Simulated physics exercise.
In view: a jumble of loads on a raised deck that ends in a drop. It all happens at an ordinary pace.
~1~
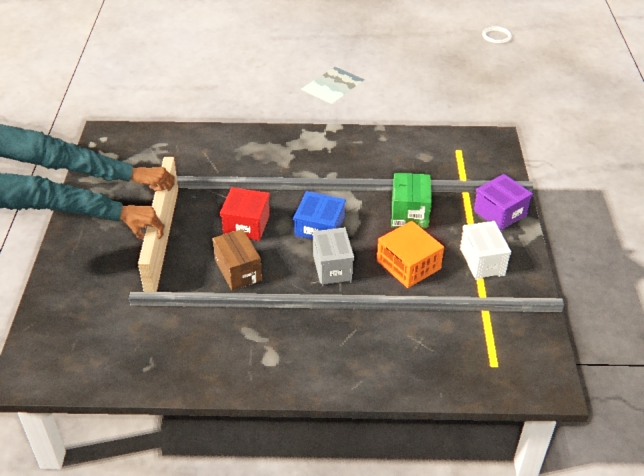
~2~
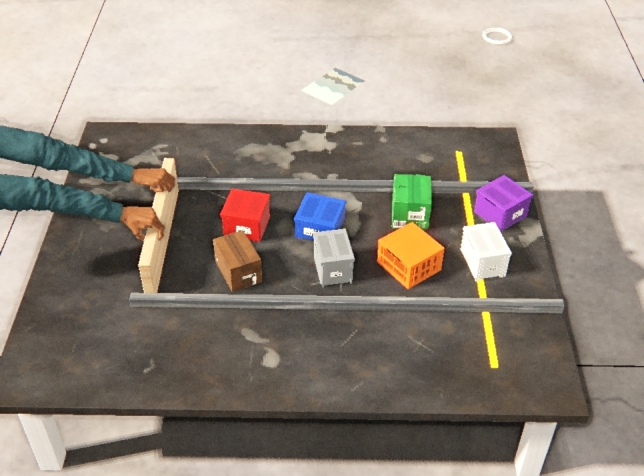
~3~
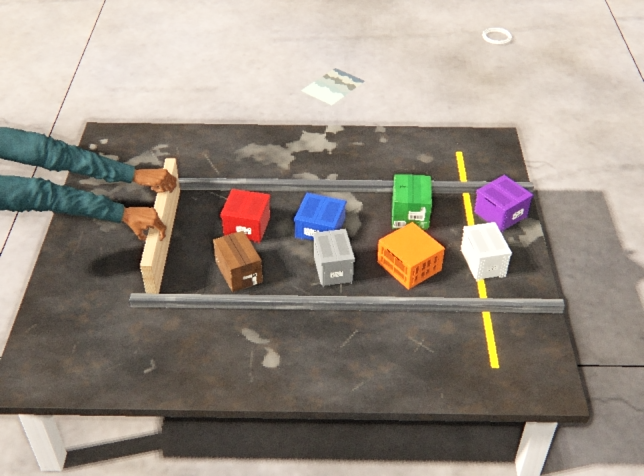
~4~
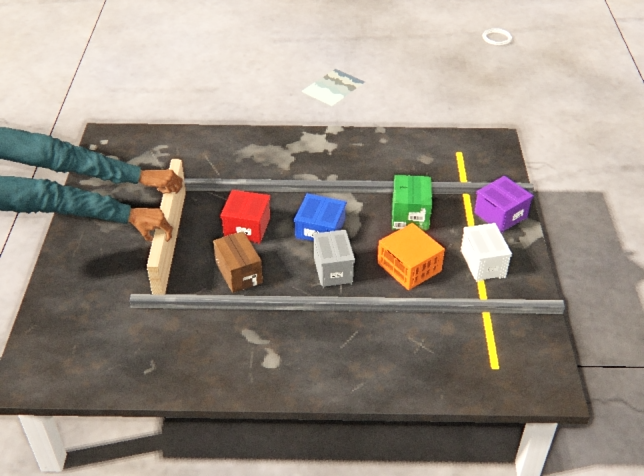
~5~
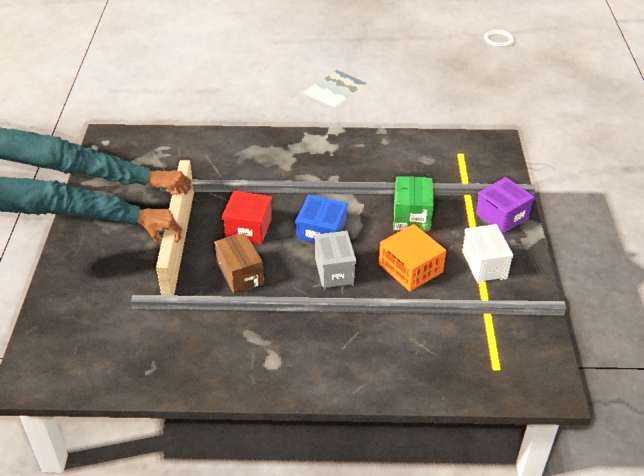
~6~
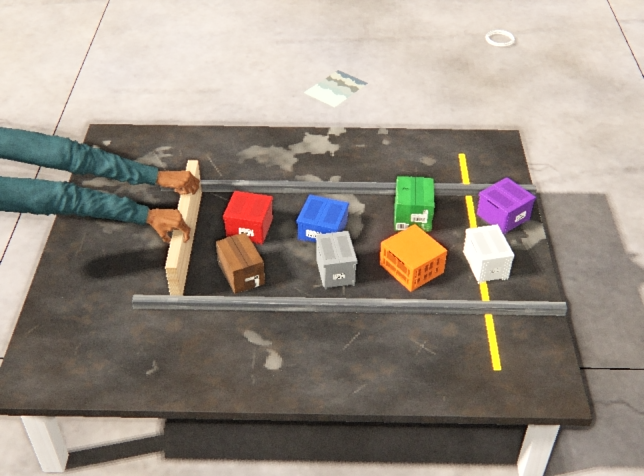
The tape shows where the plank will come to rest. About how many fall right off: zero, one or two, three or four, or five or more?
In the end the number that fall off is three or four.
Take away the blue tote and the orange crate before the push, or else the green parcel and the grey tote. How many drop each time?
It would be 2 and 2.
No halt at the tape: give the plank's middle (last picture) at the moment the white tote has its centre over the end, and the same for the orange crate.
Its middle is around (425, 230) and around (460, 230).
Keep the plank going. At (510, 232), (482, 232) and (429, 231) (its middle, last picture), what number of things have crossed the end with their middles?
The counts: 6, 4 and 2.
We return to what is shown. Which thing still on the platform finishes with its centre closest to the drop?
It is the blue tote.
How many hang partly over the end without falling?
Overhanging: 1.
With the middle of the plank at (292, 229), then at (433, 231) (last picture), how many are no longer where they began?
By then 4, and 8.
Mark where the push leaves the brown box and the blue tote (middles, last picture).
The brown box stops around (501, 271); the blue tote around (536, 222).
Soon after, none off yet; purple tote at rest near (505, 206); white tote at rest near (488, 254); green parcel at rest near (414, 204).
Then, none off yet; purple tote at rest near (505, 206); white tote at rest near (488, 254); green parcel moved about its own width near (449, 204).
Further on, none off yet; purple tote tipped well over near (564, 222); white tote moved about its own width near (553, 258); green parcel moved well along near (519, 204).
At rest, the number that fall off is three or four; fallen, orange crate, green parcel, white tote and purple tote.
